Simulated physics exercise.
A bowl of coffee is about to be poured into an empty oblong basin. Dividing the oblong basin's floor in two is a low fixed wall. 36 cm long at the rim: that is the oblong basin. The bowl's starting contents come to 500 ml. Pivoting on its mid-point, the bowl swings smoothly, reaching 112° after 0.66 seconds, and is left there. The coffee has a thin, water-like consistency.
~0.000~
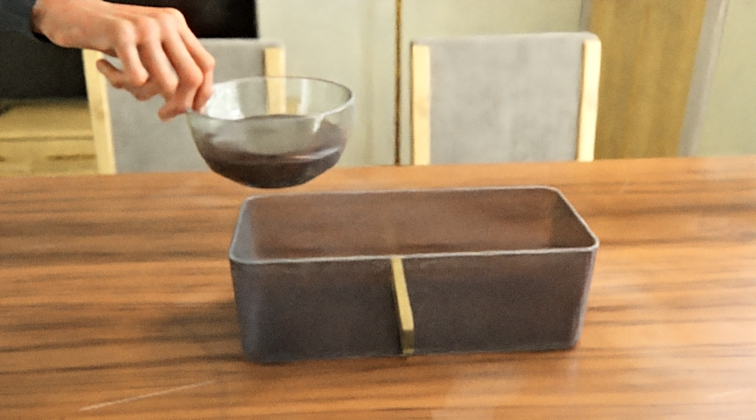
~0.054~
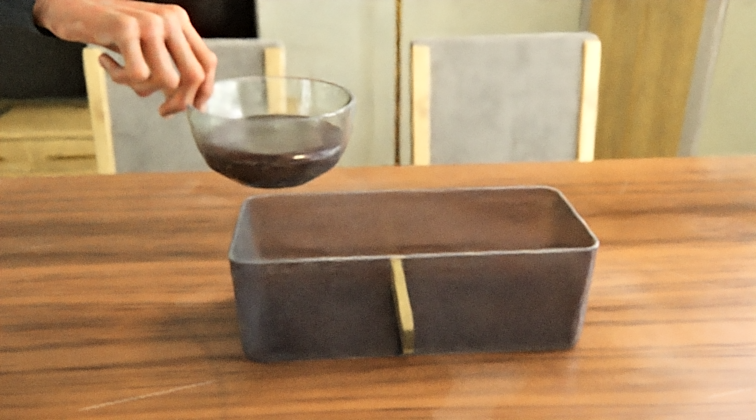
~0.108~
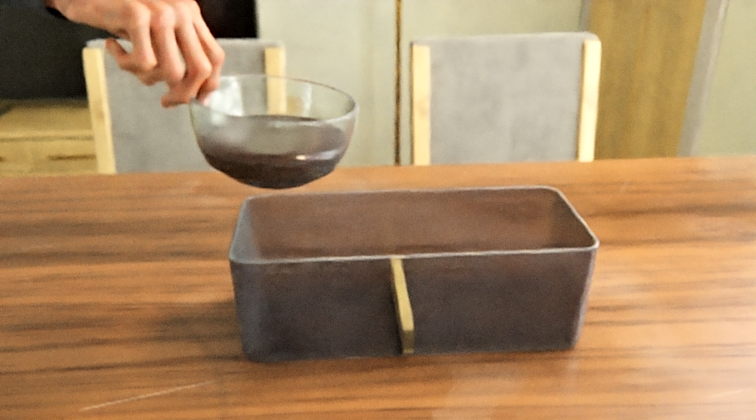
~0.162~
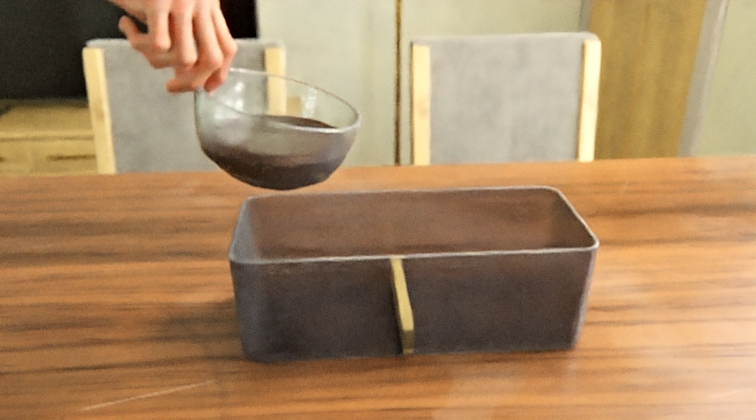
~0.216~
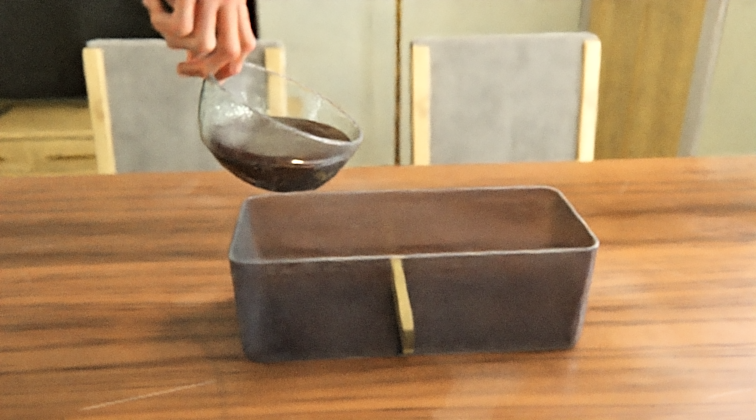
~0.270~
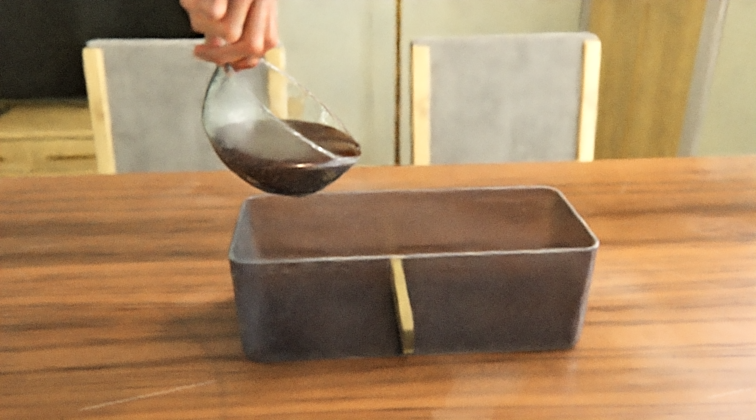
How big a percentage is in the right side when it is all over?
Roughly 25 per cent is in the right side.
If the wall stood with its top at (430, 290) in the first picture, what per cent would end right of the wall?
Roughly 20 %.
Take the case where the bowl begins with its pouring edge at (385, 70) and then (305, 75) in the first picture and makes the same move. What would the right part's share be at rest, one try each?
In order, 60 and 15 per cent.
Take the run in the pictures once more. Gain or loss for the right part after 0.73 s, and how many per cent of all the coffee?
Looks like it went upward, around 3 per cent.
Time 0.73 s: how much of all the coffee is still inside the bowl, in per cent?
Close to 0 percent of the whole amount.
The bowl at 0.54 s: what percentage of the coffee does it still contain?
I reckon about 14 in a hundred is still held.
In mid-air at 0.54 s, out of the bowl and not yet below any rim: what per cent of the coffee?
Close to 14 in a hundred.
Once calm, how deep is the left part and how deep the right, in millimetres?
Final levels - left approx 14 mm, right approx 4 mm.
After 0.54 s the tilt is 103° and 13 per cent is still to pour, 60 is left of the wall and 13 right of it.
After 0.73 s the tilt is 112° and 0 per cent is still to pour, 74 is left of the wall and 21 right of it.
After 0.94 s the tilt is 112° and 0 per cent is still to pour, 72 is left of the wall and 25 right of it.
After 1.16 s the tilt is 112° and 0 per cent is still to pour, 72 is left of the wall and 25 right of it.
In the end 72 per cent lies left of the wall, 25 right of it and 3 outside.
